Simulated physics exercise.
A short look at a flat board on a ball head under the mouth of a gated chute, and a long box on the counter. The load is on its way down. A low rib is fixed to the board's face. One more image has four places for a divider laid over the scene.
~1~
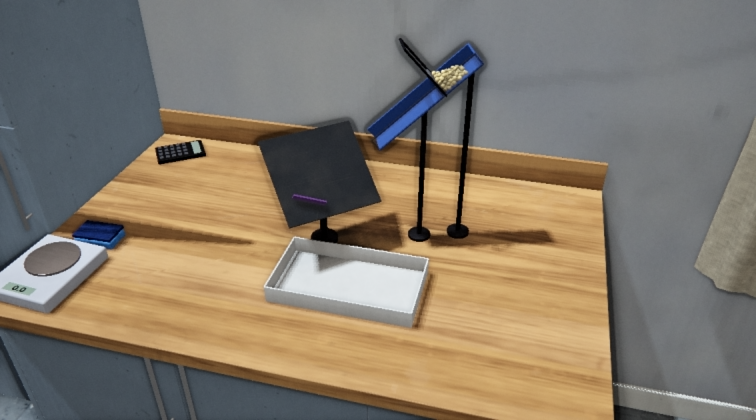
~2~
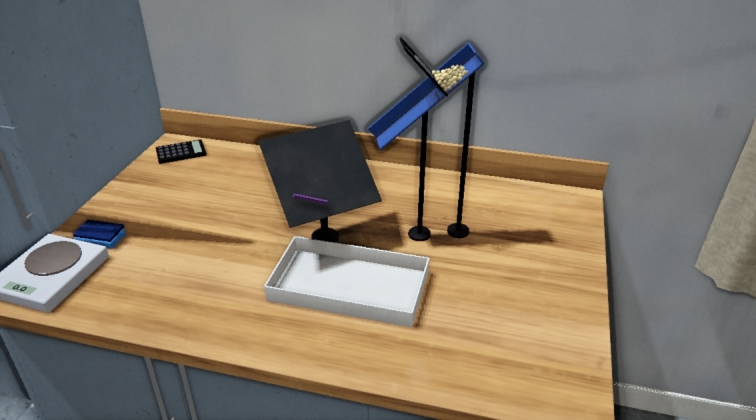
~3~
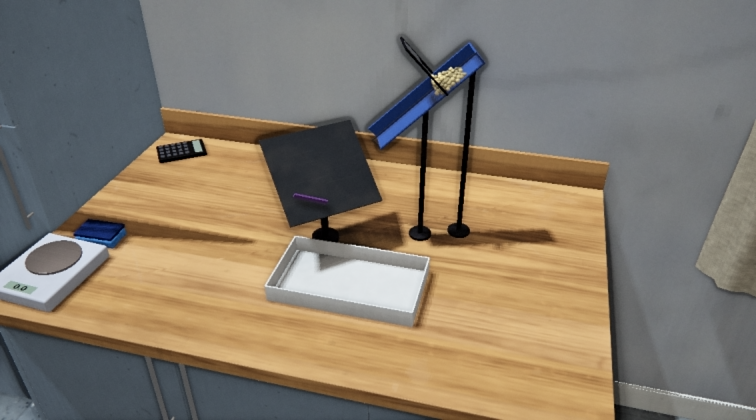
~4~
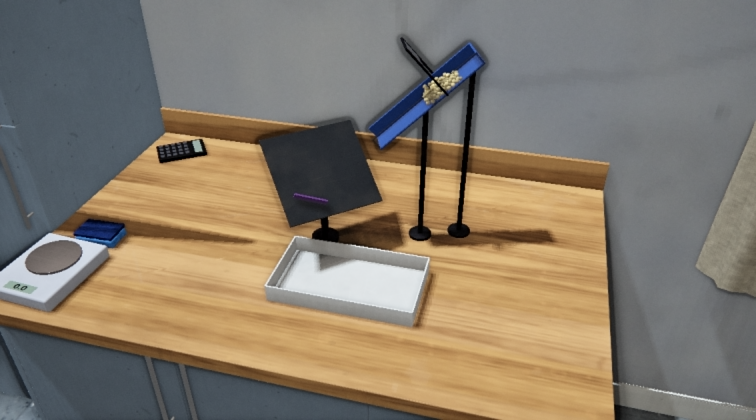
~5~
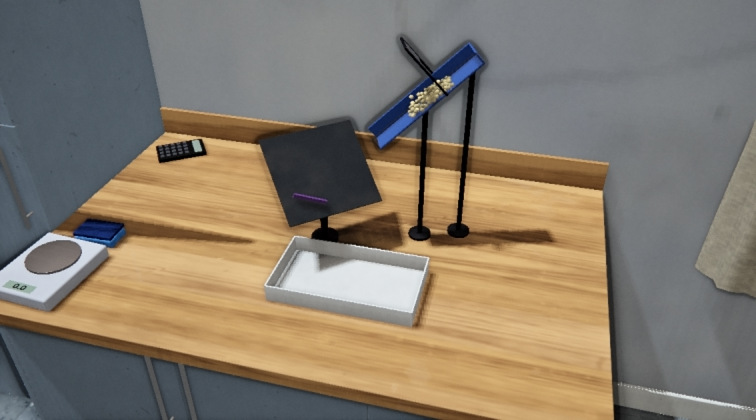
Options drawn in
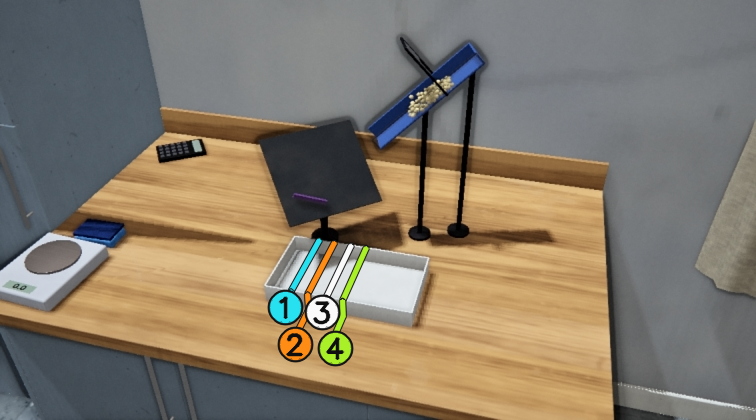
The clip opens on a wooden counter where pale beans sit bunched behind a dark gate near the top of a sloping blue chute, above a tilted dark board and an empty white box. The beans then slip past the gate and slide down leftward, spreading along the chute, while everything else stays still.
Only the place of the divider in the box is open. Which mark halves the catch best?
Use line 3.
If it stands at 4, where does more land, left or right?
The left side.
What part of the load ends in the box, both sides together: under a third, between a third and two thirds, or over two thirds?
Over two thirds.
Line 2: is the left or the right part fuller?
More lands on the right.
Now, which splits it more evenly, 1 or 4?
The answer is 4.
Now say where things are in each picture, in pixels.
The first picture shows load behind the gate (447, 75), soya beans; lip of the chute (378, 144), sloping fairly steeply.
The second picture shows middle of the board (321, 171), tilted fairly steeply; middle of its low edge (338, 214); of its high edge (305, 130).
The third picture shows front corners of the box (265, 286) and (412, 312), empty; front of the load (437, 93).
The fourth picture shows middle of the load (438, 86); its front (426, 100), roughly a quarter of the way to the lip; rib from (295, 194) to (328, 201).
The fifth picture shows middle of the load (428, 97); its front (411, 115), roughly half of the way to the lip.
On the marked copy, line 1 crosses the front rim at (291, 290); line 2 crosses the front rim at (307, 293); line 3 crosses the front rim at (326, 297); line 4 crosses the front rim at (342, 300).
With 1, of what is caught, not one piece on the left of the divider, every piece on the right.
With 2, of what is caught, about a tenth on the left of the divider, almost all on the right.
With 3, of what is caught, roughly half on the left of the divider, roughly half on the right.
With 4, of what is caught, the larger part on the left of the divider, about a tenth on the right.
